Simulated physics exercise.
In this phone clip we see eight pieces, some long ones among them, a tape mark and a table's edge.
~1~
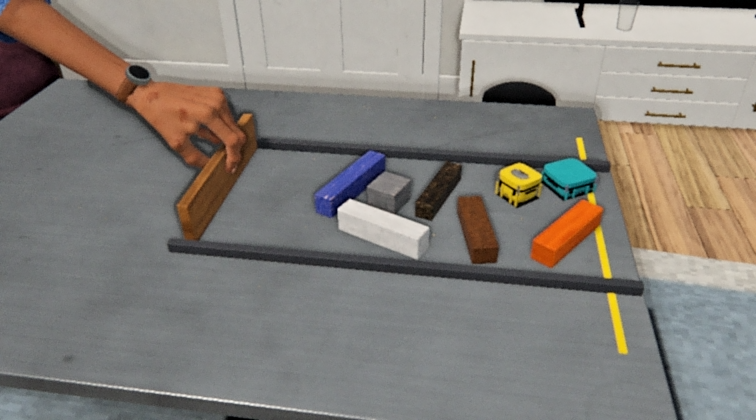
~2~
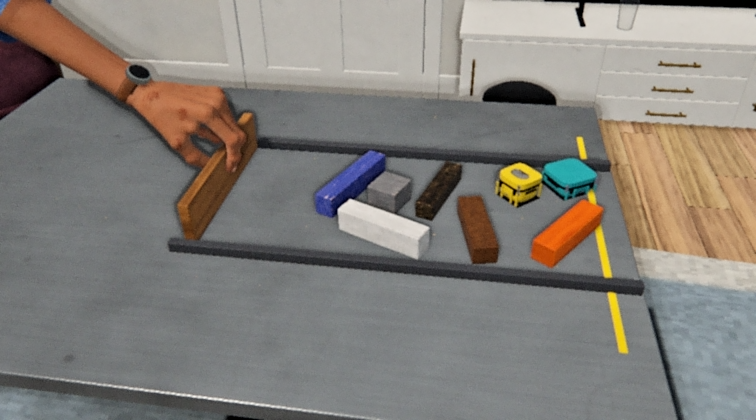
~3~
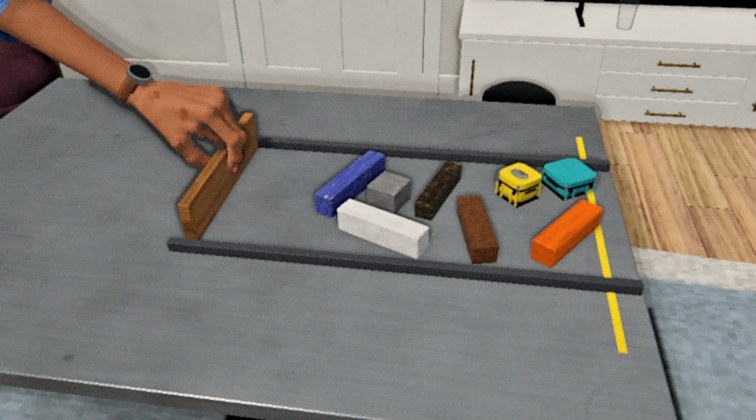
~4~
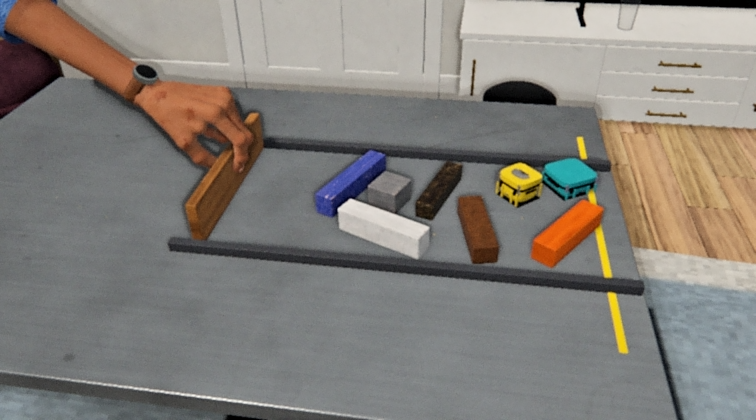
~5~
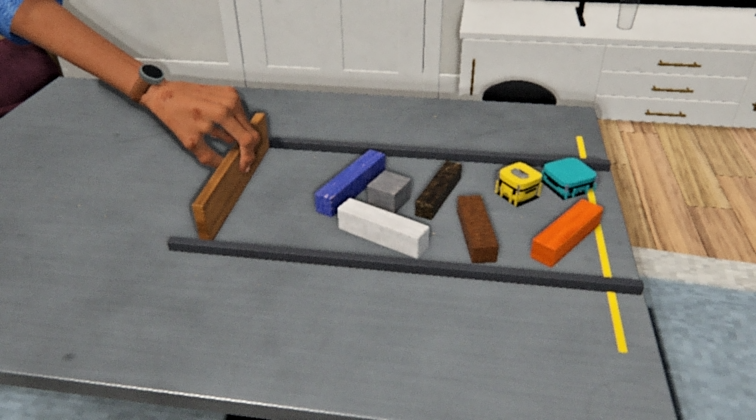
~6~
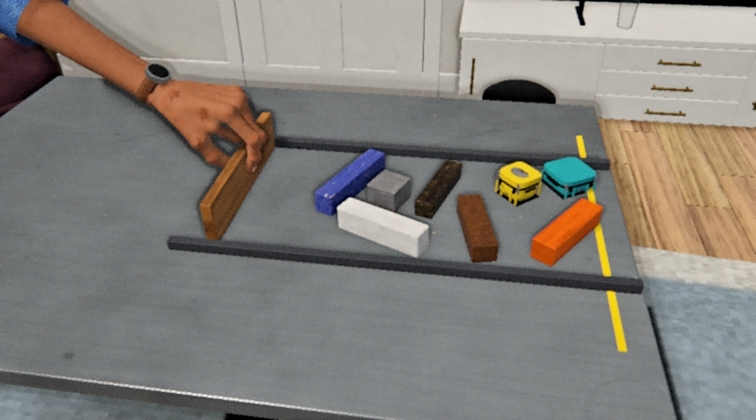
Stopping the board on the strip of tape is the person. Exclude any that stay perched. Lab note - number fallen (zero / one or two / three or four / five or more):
The number going over the edge will be five or higher.
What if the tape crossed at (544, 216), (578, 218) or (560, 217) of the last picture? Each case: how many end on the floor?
4, 5, 4.
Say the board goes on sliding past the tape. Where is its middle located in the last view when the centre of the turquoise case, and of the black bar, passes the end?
Turquoise case: (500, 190); black bar: (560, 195).
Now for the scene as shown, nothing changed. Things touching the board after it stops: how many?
Number in contact with it: 2.
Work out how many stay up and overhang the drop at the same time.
The number is 1.
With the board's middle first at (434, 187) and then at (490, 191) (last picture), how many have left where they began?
The count reaches 7 first and 8 second.
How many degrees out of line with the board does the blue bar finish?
Somewhere near 0 degrees, I'd say.
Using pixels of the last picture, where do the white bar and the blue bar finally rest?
Result: One about (640, 259), other about (605, 197).
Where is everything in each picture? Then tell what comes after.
Turquoise case (569, 179); orange stick (568, 233); yellow case (519, 186); board (222, 173); tape (596, 222), in the first frame.
Orange stick (568, 233); blue bar (352, 183), in the second frame.
Yellow case (519, 185); board (224, 173), in the third frame.
Turquoise case (569, 179); white bar (383, 228), in the fourth frame.
Orange stick (568, 232); black bar (439, 189), in the fifth frame.
Turquoise case (568, 178); orange stick (567, 231); yellow case (519, 183); board (242, 172); tape (596, 220), in the sixth frame.
Soon after, none off yet; turquoise case at rest near (568, 178); orange stick at rest near (567, 231); yellow case at rest near (519, 183).
After that, none off yet; turquoise case displaced a little near (589, 177); orange stick displaced a little near (609, 228); yellow case displaced about its own width near (571, 188).
In the end, the number that fall off is five or more; gone, grey block, black bar, brown bar, yellow case, orange stick and turquoise case.
